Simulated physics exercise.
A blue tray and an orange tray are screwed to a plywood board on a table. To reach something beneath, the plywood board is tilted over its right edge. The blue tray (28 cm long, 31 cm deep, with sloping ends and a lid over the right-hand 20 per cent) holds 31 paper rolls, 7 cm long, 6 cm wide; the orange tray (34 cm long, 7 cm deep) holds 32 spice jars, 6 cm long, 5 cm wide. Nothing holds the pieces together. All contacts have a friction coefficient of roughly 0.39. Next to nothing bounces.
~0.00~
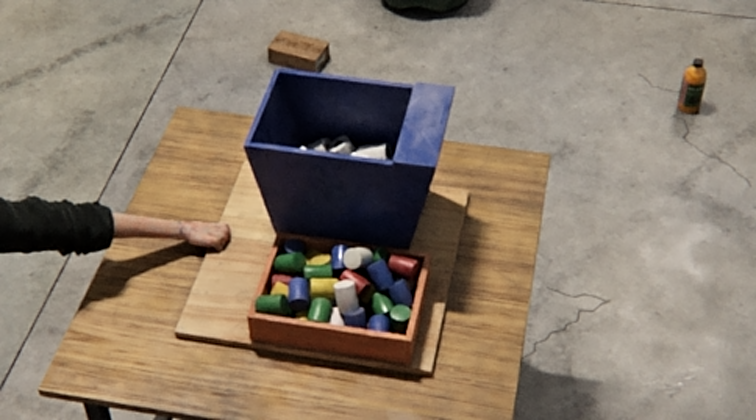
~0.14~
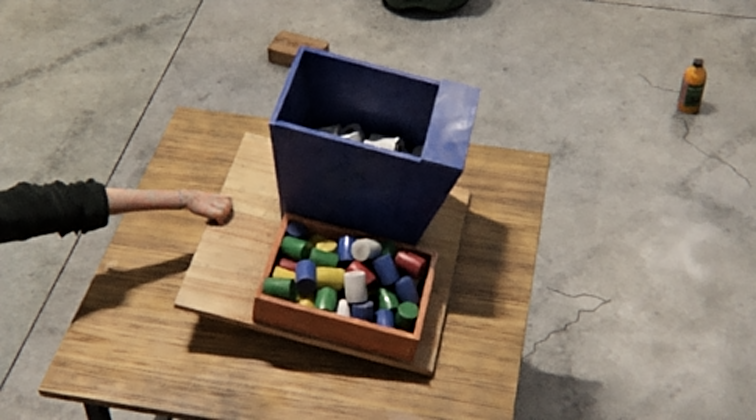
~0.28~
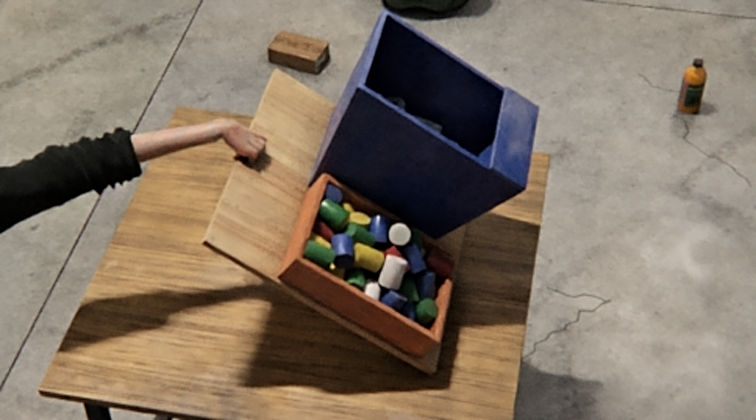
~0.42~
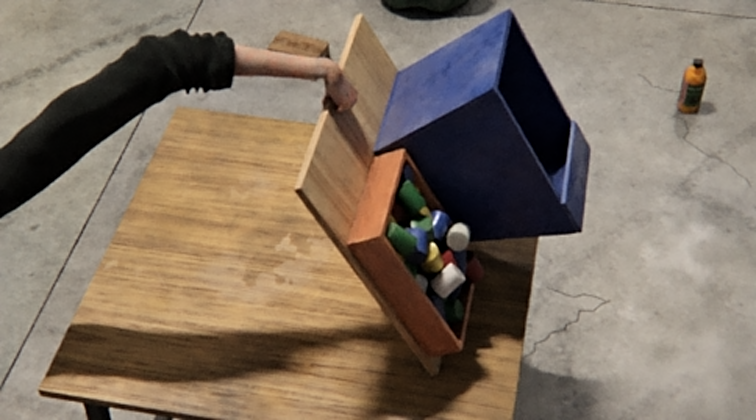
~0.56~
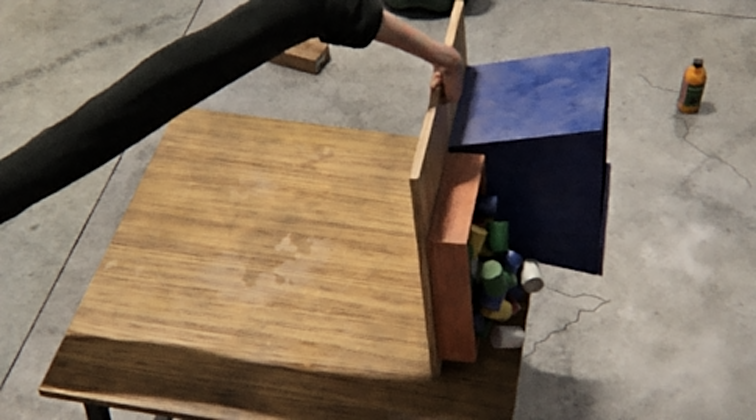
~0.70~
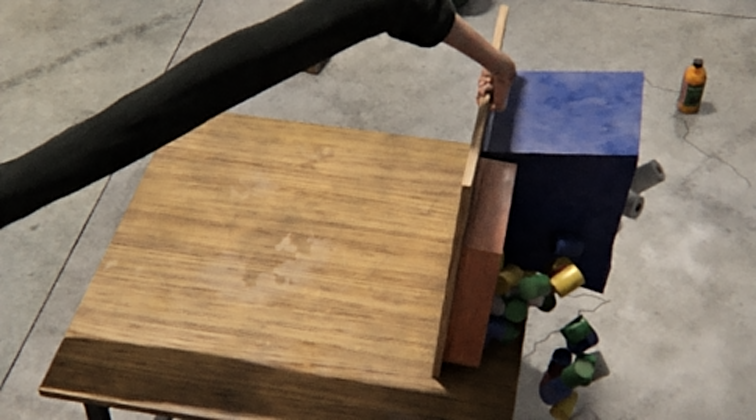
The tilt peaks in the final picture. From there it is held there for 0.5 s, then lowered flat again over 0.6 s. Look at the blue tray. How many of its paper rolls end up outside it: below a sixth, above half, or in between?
It sheds a sixth to a half of them.
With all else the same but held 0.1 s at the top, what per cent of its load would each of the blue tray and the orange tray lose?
Then blue tray 40, orange tray 90 per cent.
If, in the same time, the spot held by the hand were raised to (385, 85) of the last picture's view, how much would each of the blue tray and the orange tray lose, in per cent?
Then blue tray 0, orange tray 80 per cent.
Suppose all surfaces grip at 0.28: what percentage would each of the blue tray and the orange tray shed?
Then blue tray 30, orange tray 100 per cent.
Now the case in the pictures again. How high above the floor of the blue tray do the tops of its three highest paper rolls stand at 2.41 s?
Some 14 cm.
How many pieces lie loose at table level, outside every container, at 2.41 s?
Some 5 pieces.
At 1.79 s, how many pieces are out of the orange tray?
About: Orange tray 30.
After 0.97 s, tilt 94°; 6 of 31 out of the blue tray and 31 of 32 out of the orange tray.
After 1.31 s, tilt 86°; 7 of 31 out of the blue tray and 32 of 32 out of the orange tray.
After 1.79 s, tilt 0°; 9 of 31 out of the blue tray and 32 of 32 out of the orange tray.
When it is over (at 2.41 s), 9 of 31 out of the blue tray and 32 of 32 out of the orange tray. Asked share, 9 of 31, 29 per cent.
